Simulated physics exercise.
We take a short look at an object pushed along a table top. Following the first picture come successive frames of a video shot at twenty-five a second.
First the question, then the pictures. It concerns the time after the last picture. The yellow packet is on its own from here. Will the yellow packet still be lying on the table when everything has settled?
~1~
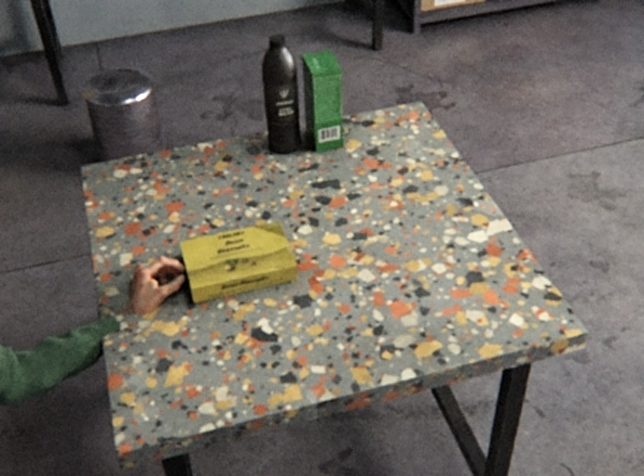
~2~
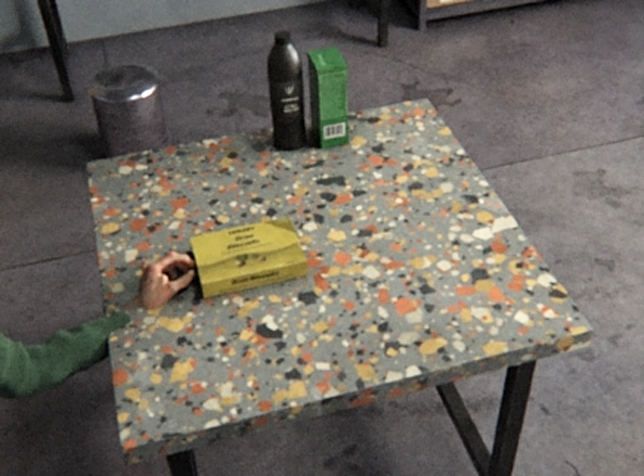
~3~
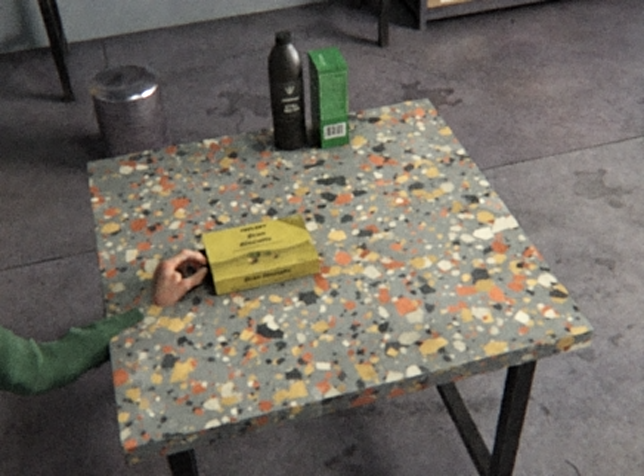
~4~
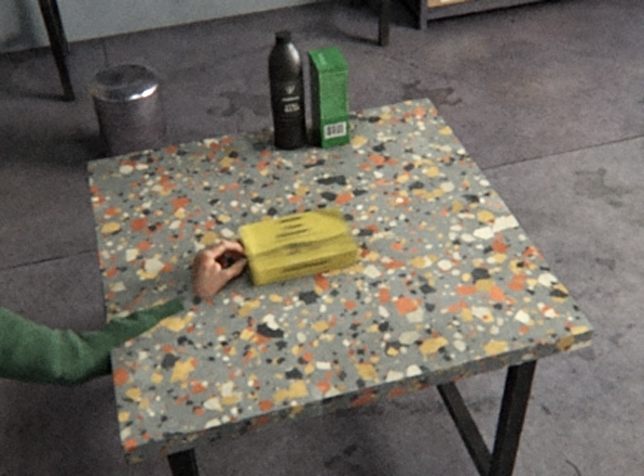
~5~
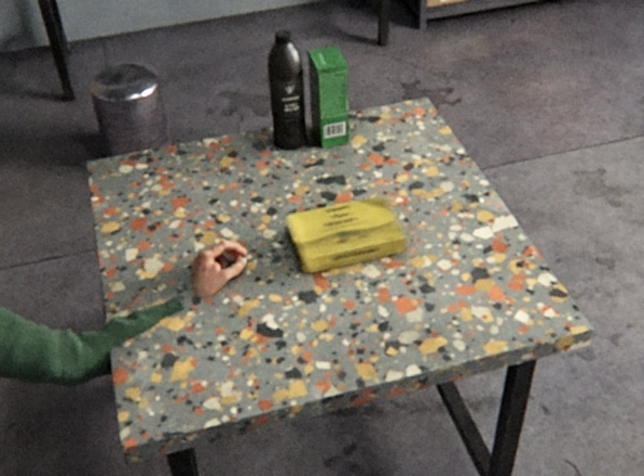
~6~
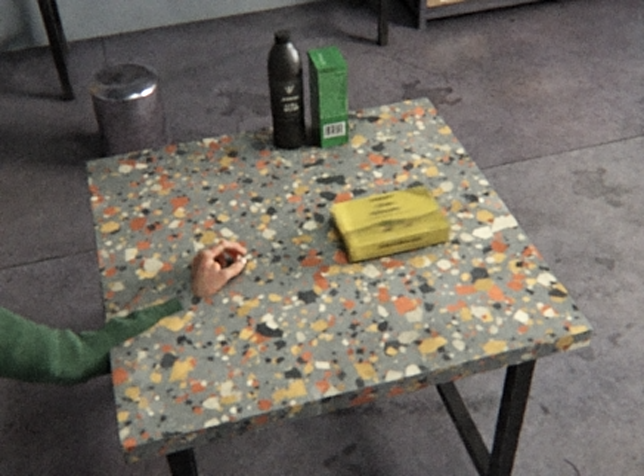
I'd say it gets off the table.
Then, 0.30 s after the last picture, yellow packet now off the table.
Then, 0.50 s after the last picture, things are still on the move.
By the end, off the table, yellow packet.
